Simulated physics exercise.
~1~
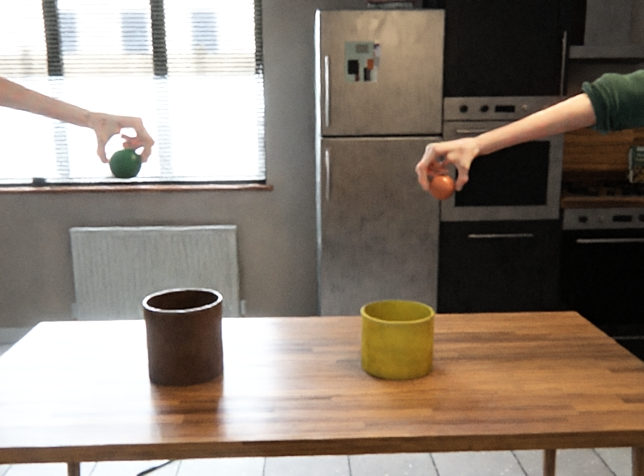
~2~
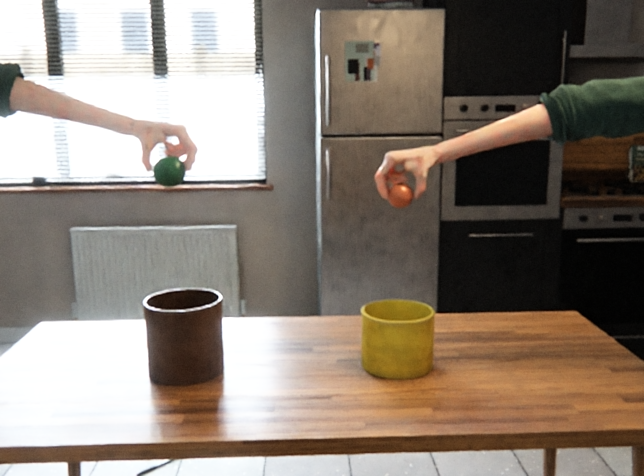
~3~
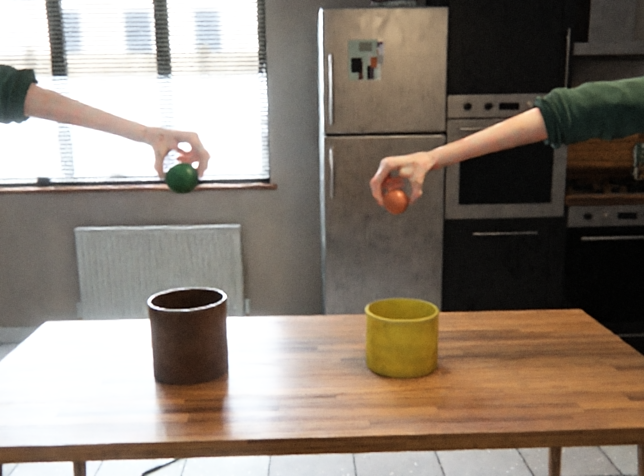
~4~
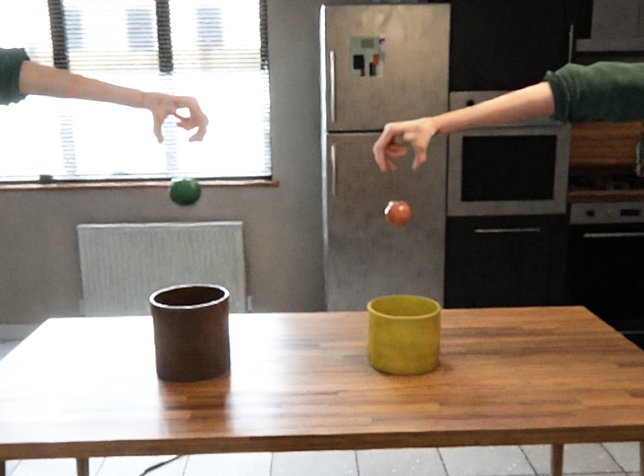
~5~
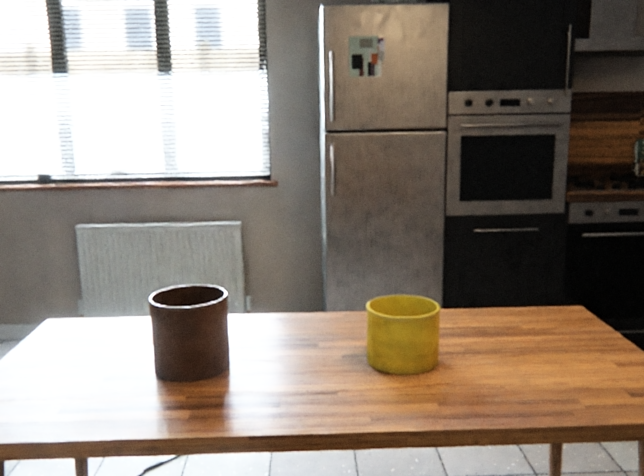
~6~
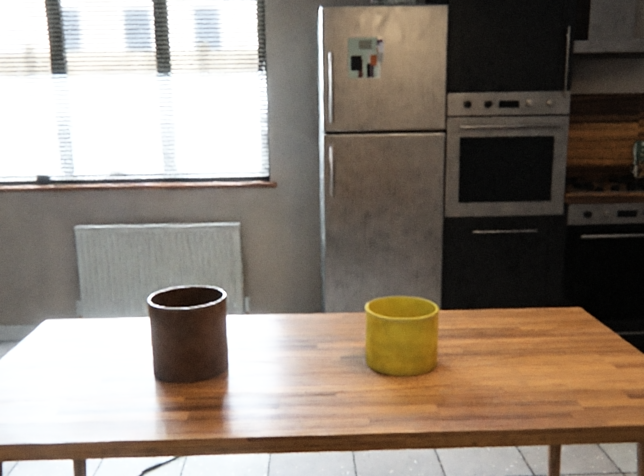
A green apple and an orange tomato, each held from above by a hand, hang over a wooden table in a kitchen. The hand on the left carries the apple rightward toward a dark brown bin, while the hand on the right brings the tomato leftward toward a yellow bucket. Both dip slightly as they settle above the openings. The fingers then open, and the apple and tomato fall as the hands draw back. Each lands inside the container beneath it, out of sight, leaving the bin and bucket standing on the table with no hands in view.
